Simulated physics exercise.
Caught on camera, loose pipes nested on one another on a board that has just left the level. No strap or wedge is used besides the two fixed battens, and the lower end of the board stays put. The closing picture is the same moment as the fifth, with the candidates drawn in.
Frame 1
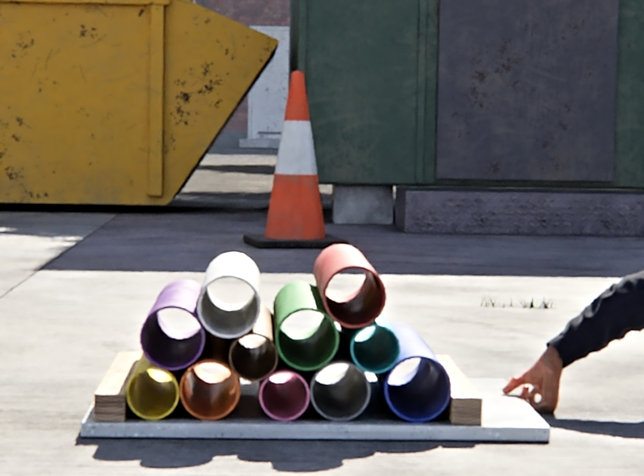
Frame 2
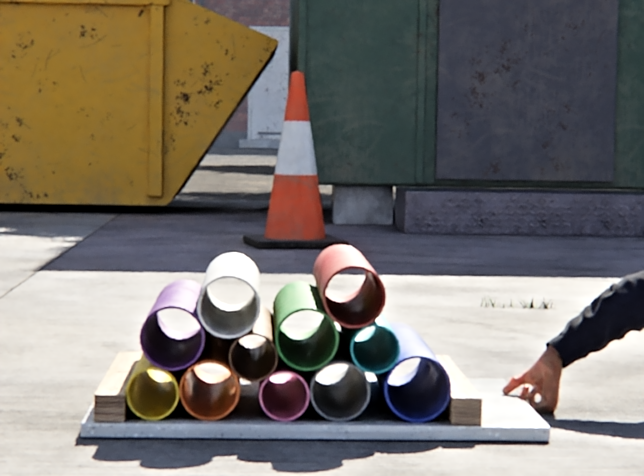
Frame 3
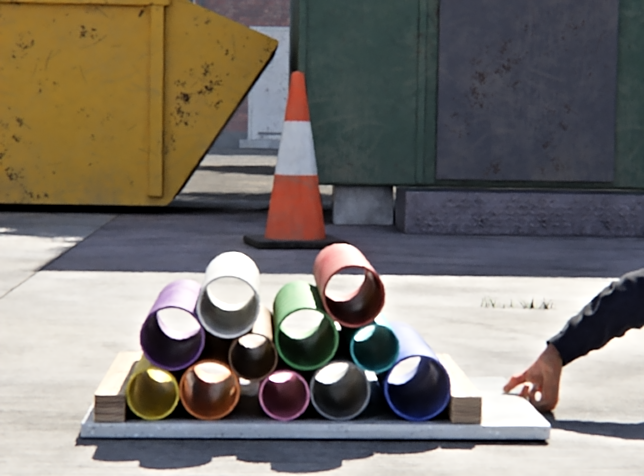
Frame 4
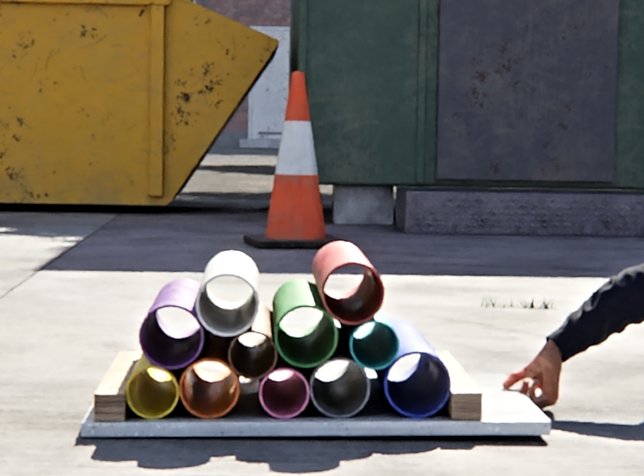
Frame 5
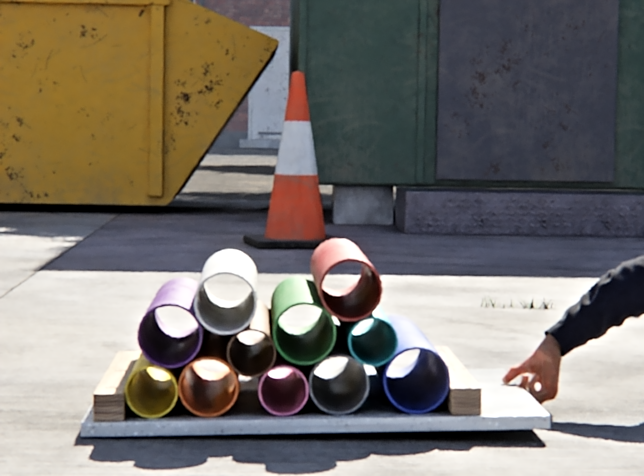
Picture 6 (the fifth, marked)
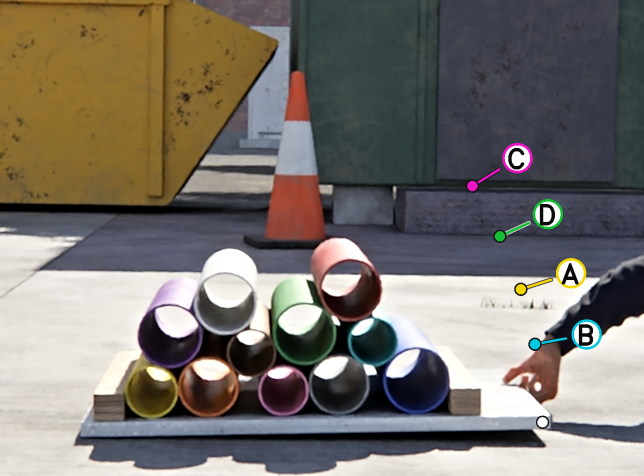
Board stacked with loose coloured pipes tilting very slightly as a hand at right lifts its end, the pipes barely shifting.
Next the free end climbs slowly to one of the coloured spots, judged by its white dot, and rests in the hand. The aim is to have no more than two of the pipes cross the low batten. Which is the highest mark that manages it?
Mark B is as high as it can go.
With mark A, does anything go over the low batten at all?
At A: Yes.
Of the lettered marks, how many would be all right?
One of them.
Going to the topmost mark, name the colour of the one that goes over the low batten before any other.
The purple one.
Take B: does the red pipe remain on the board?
Yes, with B.
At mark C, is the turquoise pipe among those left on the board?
No, with C.
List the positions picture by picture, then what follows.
In the first frame, brown pipe (253, 357); green pipe (307, 339); purple pipe (173, 338).
In the second frame, purple pipe (172, 338); turquoise pipe (376, 349).
In the third frame, board (312, 392); blue pipe (418, 387); turquoise pipe (375, 348); orange pipe (209, 390).
In the fourth frame, board (312, 389); yellow pipe (152, 393); orange pipe (210, 389).
In the fifth frame, board (312, 387); yellow pipe (151, 392); orange pipe (208, 387).
On the marked copy, A at (521, 289); B at (535, 344); C at (472, 186); D at (500, 237); the white dot at (543, 422).
Taking B. A third of the way, board at 11°.
Two thirds of the way, board at 11°.
When it is over, board at 11°, two over the low batten (purple, white).
As for the rest, A five over the low batten; C six over the low batten; D six over the low batten.
